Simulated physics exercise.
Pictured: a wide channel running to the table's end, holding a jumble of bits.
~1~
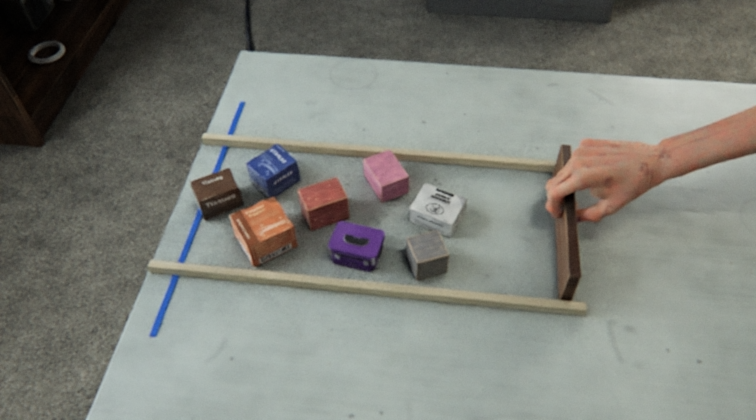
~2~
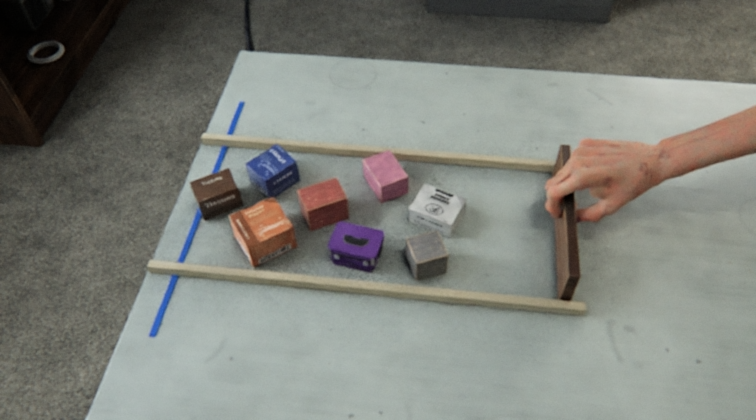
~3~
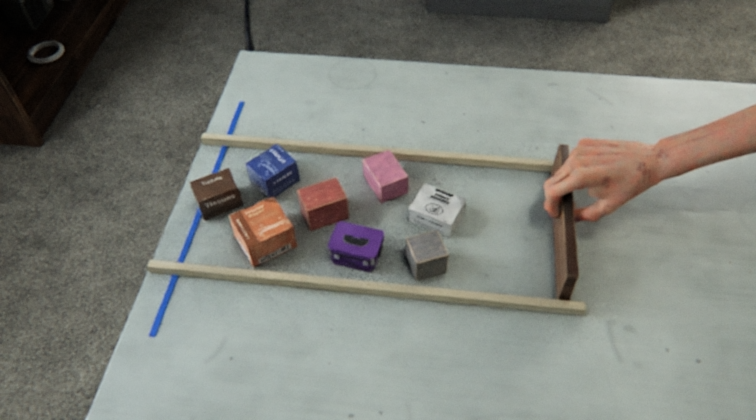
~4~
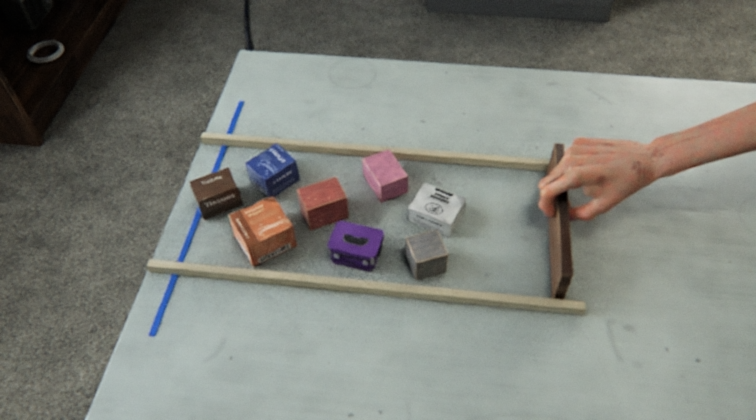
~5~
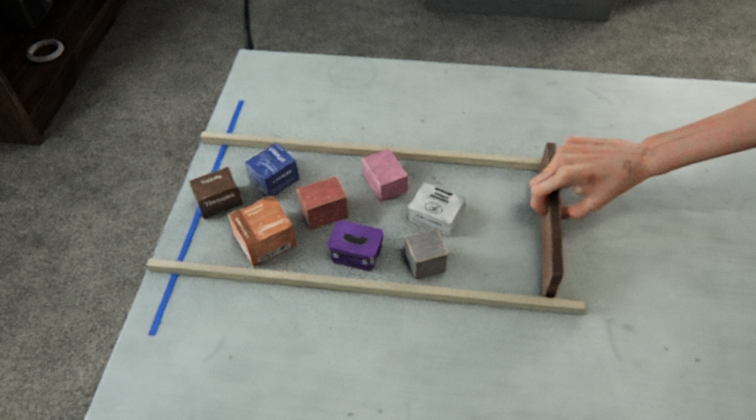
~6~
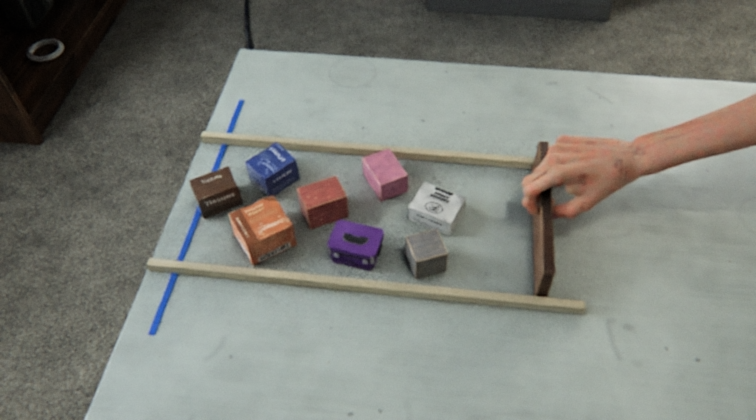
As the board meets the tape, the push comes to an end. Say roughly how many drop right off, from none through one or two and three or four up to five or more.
Dropping off: Five or more.
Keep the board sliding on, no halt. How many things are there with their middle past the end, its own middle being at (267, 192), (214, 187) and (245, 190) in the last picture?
In order, that gives 2, then 5, then 2.
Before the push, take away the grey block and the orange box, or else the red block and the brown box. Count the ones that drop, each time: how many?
3 in the first case and 3 in the second.
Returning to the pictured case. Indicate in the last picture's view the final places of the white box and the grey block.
Roughly (180, 192), and the other roughly (171, 225).
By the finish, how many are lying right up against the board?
All in all, 3.
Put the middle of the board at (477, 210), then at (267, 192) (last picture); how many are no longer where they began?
0, then 8.
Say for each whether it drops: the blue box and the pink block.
First, the blue box does not stay; then the pink block keeps its place.
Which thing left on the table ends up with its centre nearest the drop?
It would be the white box, I'd say.
Soon after, none off yet; brown box at rest near (216, 192); blue box at rest near (273, 170); orange box at rest near (263, 230).
Then, none off yet; brown box at rest near (216, 192); blue box moving near (272, 167); orange box moved about its own width near (220, 223).
Further on, two off so far; brown box falling near (167, 256); blue box moved well along near (208, 158); orange box on its side near (145, 263).
At rest, the number that fall off is five or more; fallen, purple case, red block, orange box, blue box and brown box.
